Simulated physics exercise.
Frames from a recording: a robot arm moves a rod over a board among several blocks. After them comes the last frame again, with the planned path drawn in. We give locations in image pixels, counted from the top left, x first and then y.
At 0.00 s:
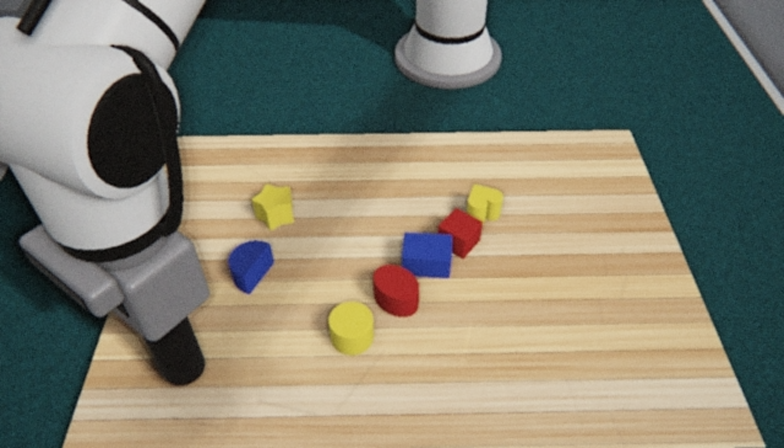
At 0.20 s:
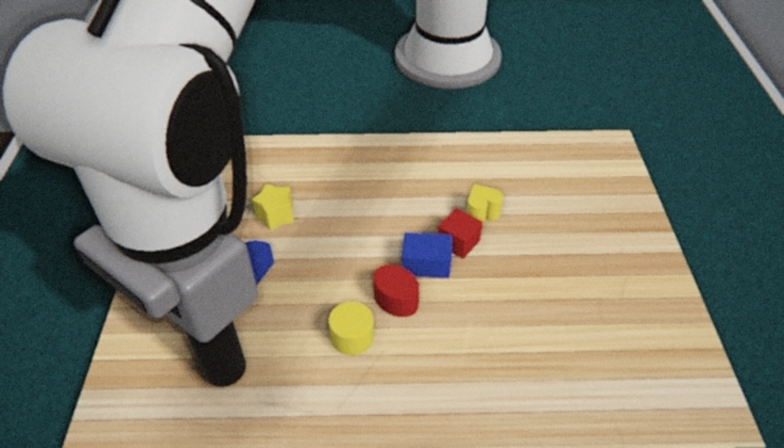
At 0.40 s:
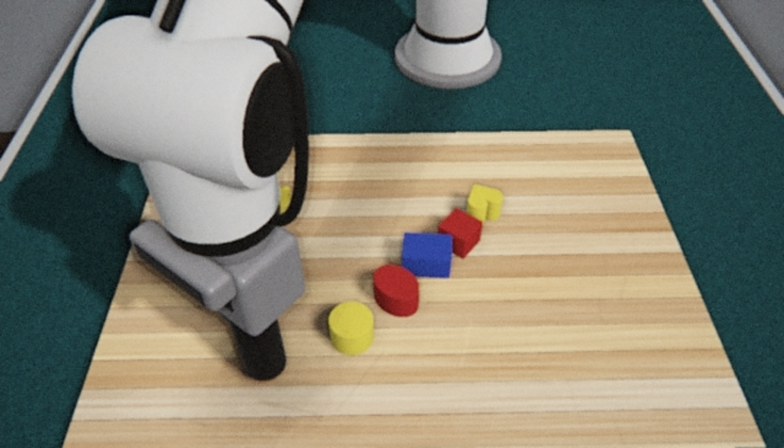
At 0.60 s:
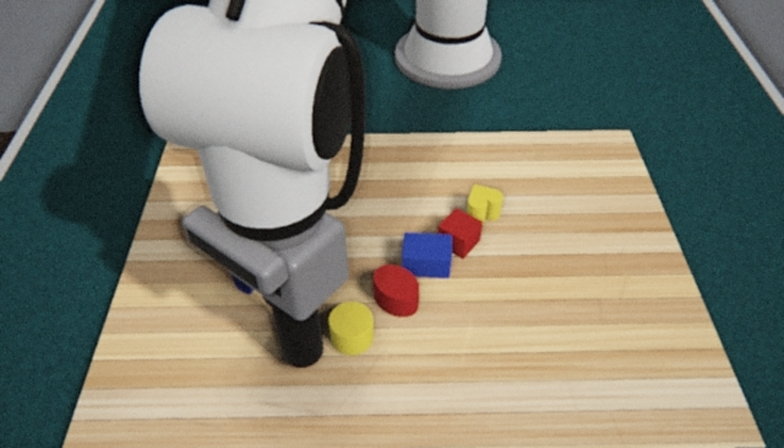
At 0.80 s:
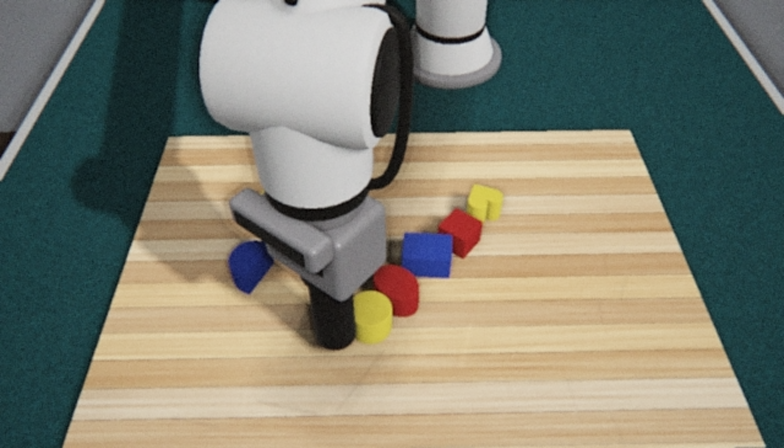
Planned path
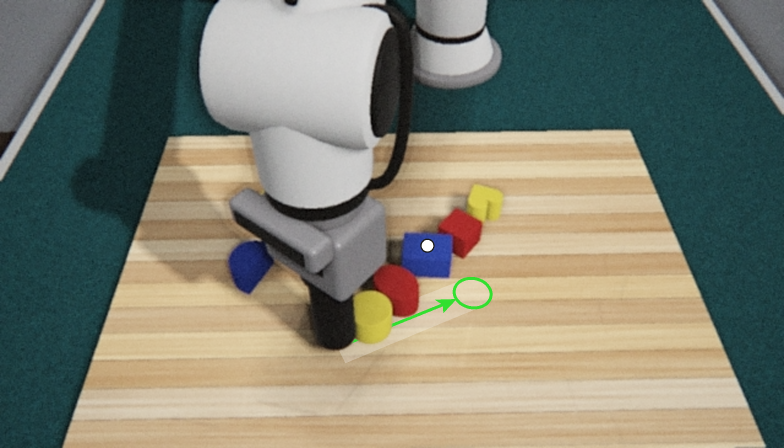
On a striped wooden board over a green surface, a white and gray robot arm holds a black rod at the left, near scattered yellow, red and blue blocks. The arm sweeps the rod rightward across the board, then angles slightly upward and nudges the yellow round block toward the red one.
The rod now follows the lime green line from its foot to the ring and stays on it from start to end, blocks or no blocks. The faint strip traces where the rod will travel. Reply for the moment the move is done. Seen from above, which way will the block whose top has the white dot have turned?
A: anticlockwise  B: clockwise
(B)
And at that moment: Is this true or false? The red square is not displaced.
The claim does not hold.
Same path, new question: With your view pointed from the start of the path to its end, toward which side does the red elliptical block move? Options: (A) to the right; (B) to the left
I choose B.
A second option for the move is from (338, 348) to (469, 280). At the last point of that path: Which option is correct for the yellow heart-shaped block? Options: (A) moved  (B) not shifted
A.
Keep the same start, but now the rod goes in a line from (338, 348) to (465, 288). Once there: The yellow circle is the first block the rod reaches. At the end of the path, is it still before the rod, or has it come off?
I believe the yellow circle keeps its place ahead of the rod.
The drawn path runs straight from (338, 348) to (473, 293); the dot is on the blue rectangle.
The first path, step by step. One third of the way, rod at (385, 316); yellow circle at (417, 290); red elliptical block at (421, 258), turned 50° anticlockwise; blue rectangle at (434, 231), turned 25° clockwise; red square at (466, 217).
Two thirds of the way, rod at (432, 297); yellow circle at (465, 274); red elliptical block at (420, 256), turned 45° anticlockwise; blue rectangle at (434, 230), turned 25° clockwise; red square at (467, 216).
At the end, rod at (474, 280); yellow circle at (503, 255); red elliptical block at (420, 256), turned 45° anticlockwise; blue rectangle at (434, 230), turned 25° clockwise; red square at (467, 216).
